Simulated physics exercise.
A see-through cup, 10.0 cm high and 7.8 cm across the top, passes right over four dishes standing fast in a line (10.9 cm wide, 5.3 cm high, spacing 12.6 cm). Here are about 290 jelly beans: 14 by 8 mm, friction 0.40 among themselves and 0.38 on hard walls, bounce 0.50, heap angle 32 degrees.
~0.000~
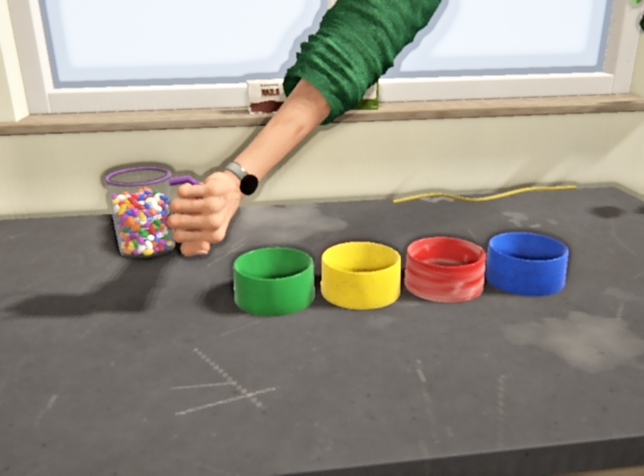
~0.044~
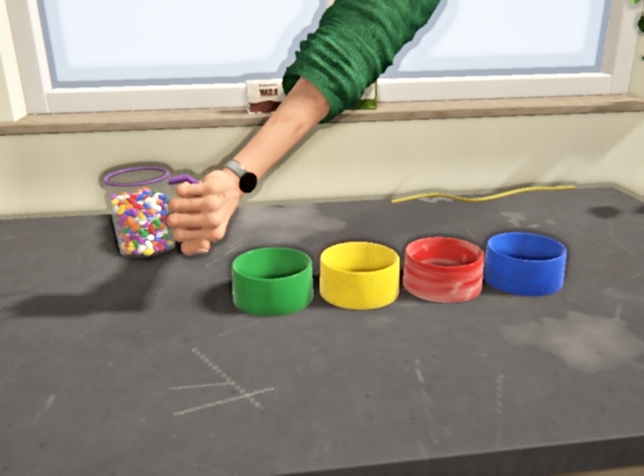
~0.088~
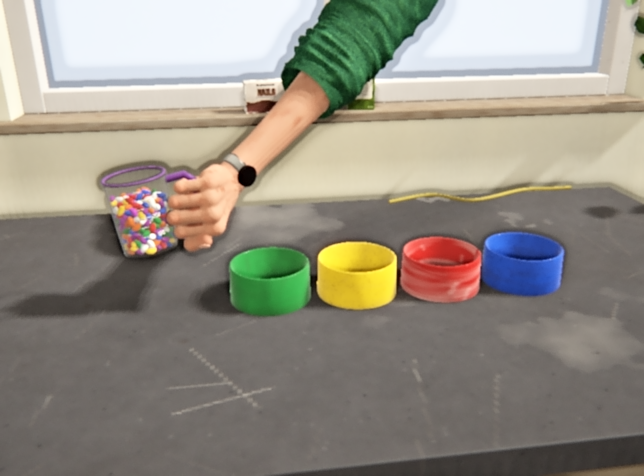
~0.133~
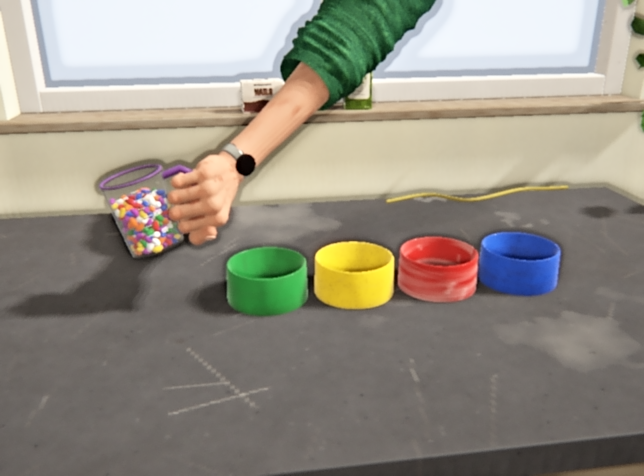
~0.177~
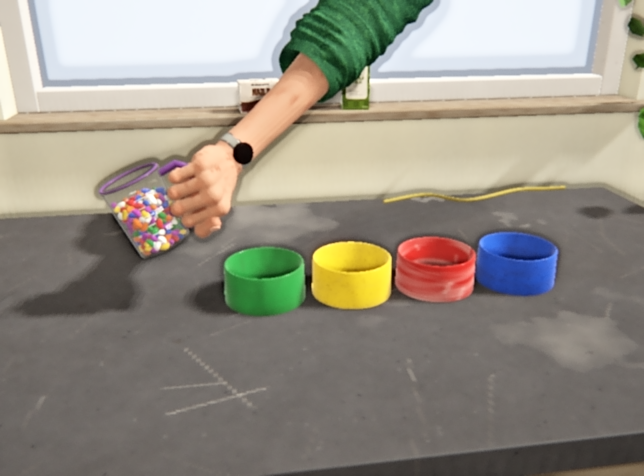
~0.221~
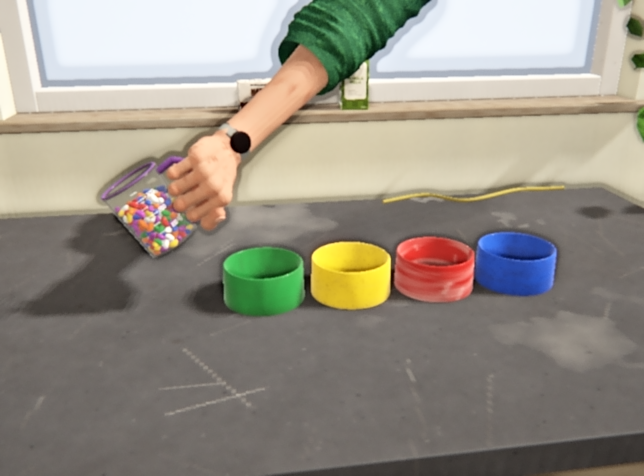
The video shows a hand holding a clear cup of colorful candies upright on a dark surface, left of green, yellow, red and blue dishes, then gradually tilting it to the left while the dishes stay in place.
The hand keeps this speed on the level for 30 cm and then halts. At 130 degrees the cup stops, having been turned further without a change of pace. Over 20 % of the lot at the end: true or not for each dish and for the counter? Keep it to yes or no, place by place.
Place by place: Red no, blue no, green no, yellow no, counter yes.
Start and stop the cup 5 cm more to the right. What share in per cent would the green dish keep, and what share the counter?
Shares would be green 70 and counter 30.
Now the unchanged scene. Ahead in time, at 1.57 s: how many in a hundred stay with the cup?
Reading: Approx. 0 %.
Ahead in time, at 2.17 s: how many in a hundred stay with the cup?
Approx. 0 % - an estimate.
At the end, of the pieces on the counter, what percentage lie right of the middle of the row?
About 0 %.
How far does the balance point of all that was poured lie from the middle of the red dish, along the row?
About 37 cm to its left.
Then, at 1.03 s, tilt 130 degrees; cup holds 0 %.
Then, at 1.57 s, tilt 130 degrees; cup holds 0 %.
After 2.17 s, tilt 130 degrees; cup holds 0 %.
In the end, at 2.5 s, red 0 %, blue 0 %, green 0 %, yellow 0 %, counter 100 %.
